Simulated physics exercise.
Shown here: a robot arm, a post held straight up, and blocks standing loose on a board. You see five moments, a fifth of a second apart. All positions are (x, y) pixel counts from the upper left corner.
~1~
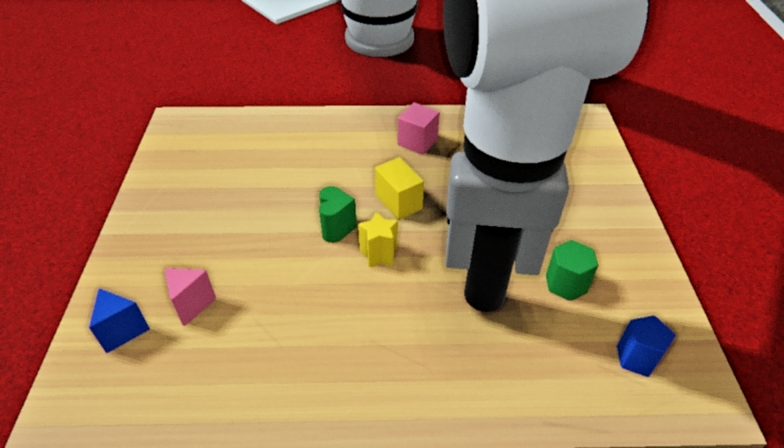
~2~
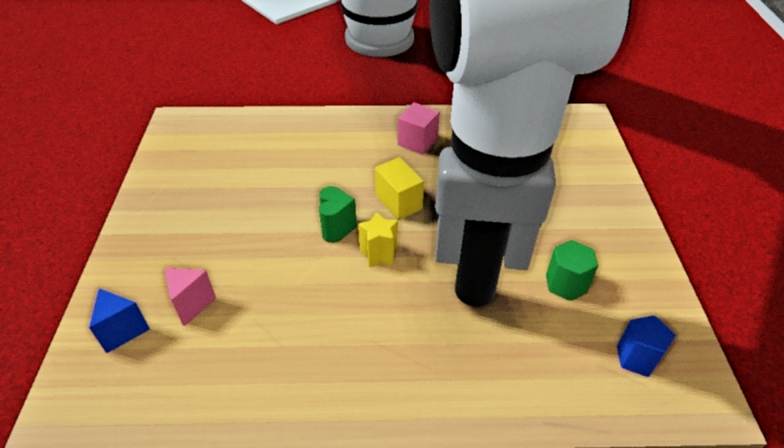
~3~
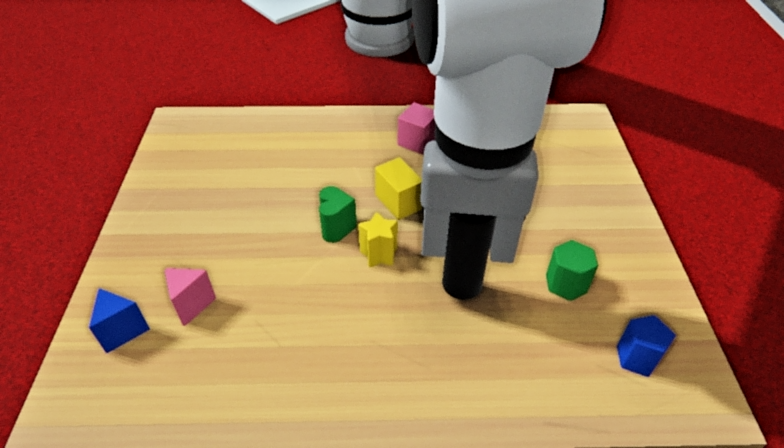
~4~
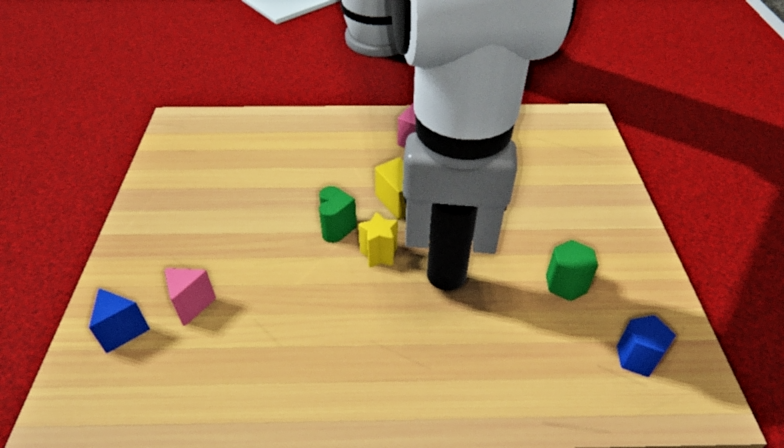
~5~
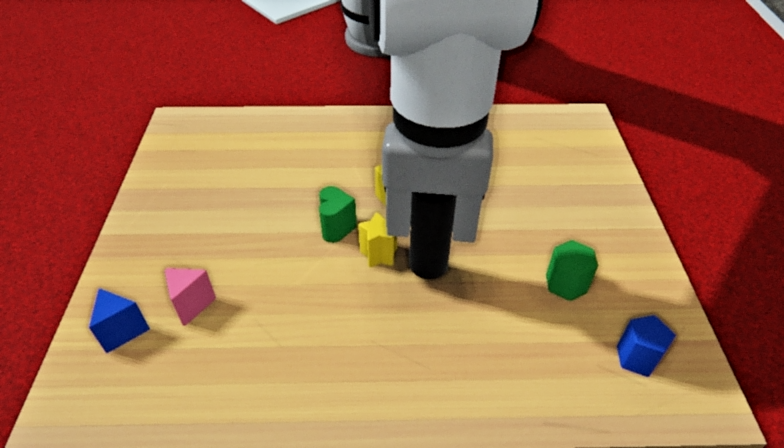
A white and grey robot arm holding an upright black post stands over a pale wooden board on a red surface, seen from above at an angle by a still camera. Blue and pink blocks sit at left, a green heart, yellow star, yellow block and pink block near the middle, green and blue blocks at right. The arm slides the post steadily left and slightly away, nearing the star, while the blocks stay still.
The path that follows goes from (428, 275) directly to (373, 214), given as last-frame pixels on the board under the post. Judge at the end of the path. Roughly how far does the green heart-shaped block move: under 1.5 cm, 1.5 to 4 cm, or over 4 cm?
Within 1.5 cm.
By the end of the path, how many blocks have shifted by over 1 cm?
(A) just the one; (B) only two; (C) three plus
My pick is A.
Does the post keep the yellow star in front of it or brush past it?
I expect it to be beside or behind the post.
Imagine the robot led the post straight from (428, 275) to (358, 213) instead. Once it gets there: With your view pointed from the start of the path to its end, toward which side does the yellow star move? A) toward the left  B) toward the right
(A)
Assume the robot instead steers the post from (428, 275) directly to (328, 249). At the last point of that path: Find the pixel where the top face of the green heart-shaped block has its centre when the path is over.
The point I'd pick in the picture is (306, 180).
The first path, step by step. One third of the way, post at (408, 243); yellow star at (375, 224).
Two thirds of the way, post at (390, 223); yellow star at (363, 220), turned 50° anticlockwise.
At the end, post at (372, 204); green heart-shaped block not moved; yellow star at (362, 220), turned 55° anticlockwise.
